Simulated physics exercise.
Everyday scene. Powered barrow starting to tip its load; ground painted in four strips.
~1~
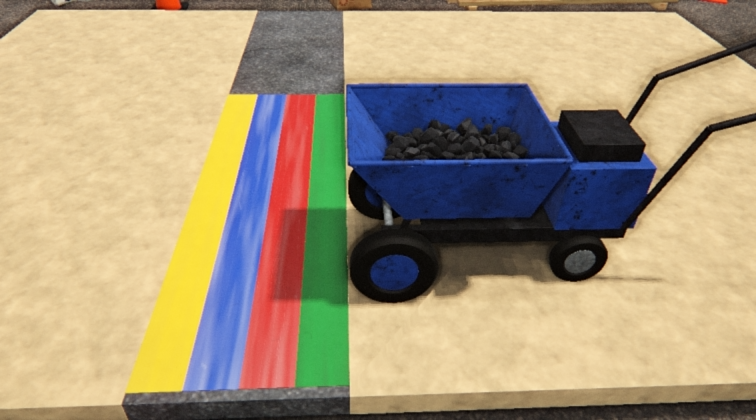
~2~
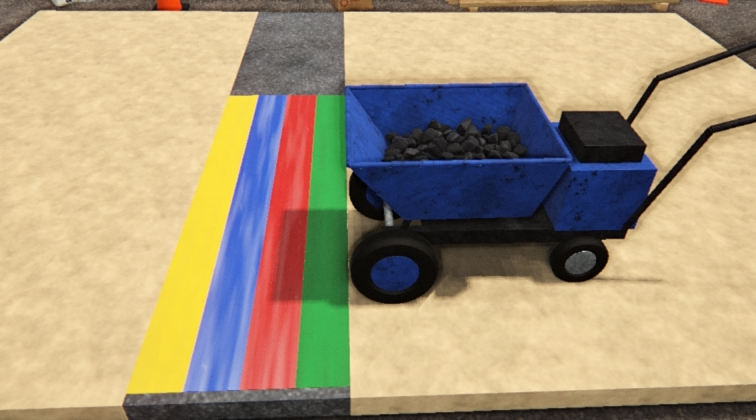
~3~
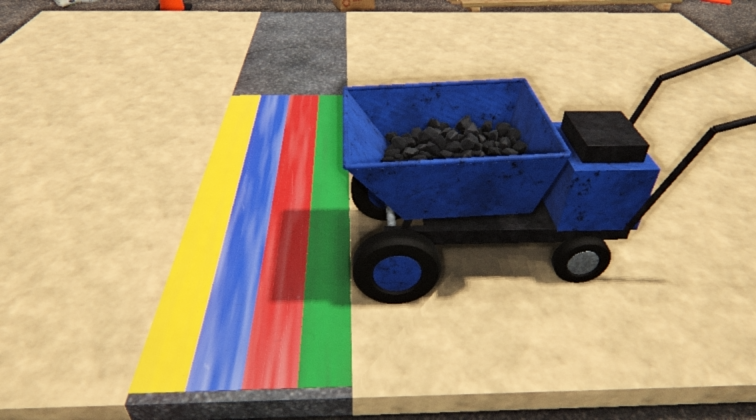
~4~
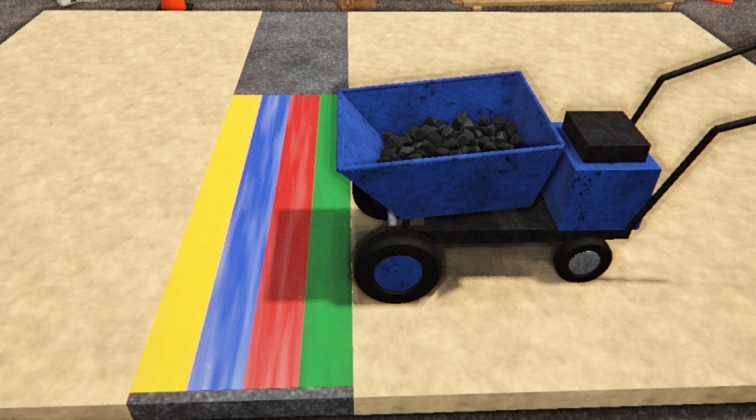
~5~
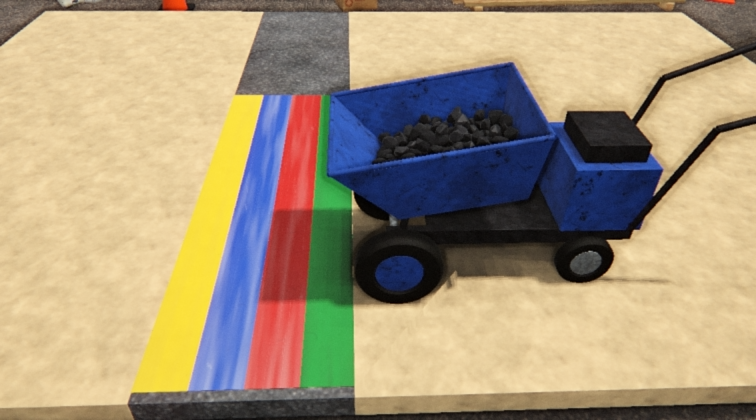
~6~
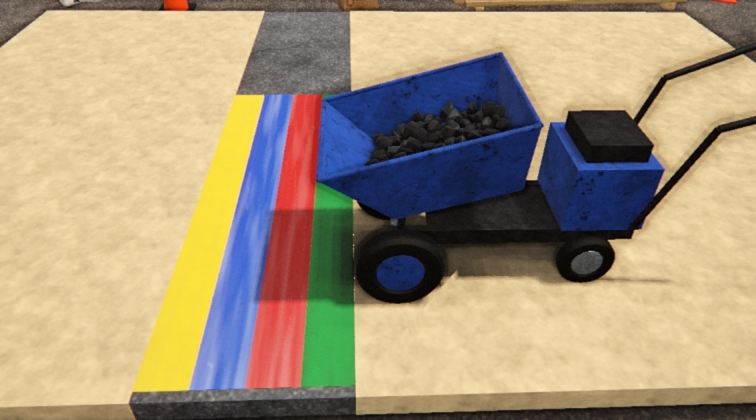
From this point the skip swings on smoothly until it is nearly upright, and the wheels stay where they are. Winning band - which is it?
Winning band: The blue one.
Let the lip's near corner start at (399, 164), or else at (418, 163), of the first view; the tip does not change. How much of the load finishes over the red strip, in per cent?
Position 1 near 40 %, position 2 near 40 %.
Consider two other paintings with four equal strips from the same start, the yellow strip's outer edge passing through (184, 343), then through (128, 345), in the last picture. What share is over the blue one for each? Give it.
Near 30 % and 40 %.
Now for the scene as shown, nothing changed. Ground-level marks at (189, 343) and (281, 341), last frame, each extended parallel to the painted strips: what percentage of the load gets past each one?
I'd put it near 20 in a hundred, then near 80 in a hundred.
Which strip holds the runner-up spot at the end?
That would be yellow, in second.
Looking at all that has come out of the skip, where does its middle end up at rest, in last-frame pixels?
Around (239, 251).
Soon after the last picture, skip tipped steeply; all in the skip.
A little later, skip tipped right over; nearly all in the skip; a small part over the blue strip; a stray few over the yellow strip.
Later still, skip tipped right over; about a quarter in the skip; a small part over the red strip; about a third over the blue strip; about a quarter over the yellow strip; a small part off the paint.
At rest, skip tipped right over; about a quarter in the skip; none over the green strip; a small part over the red strip; about half over the blue strip; about a quarter over the yellow strip; a small part off the paint.
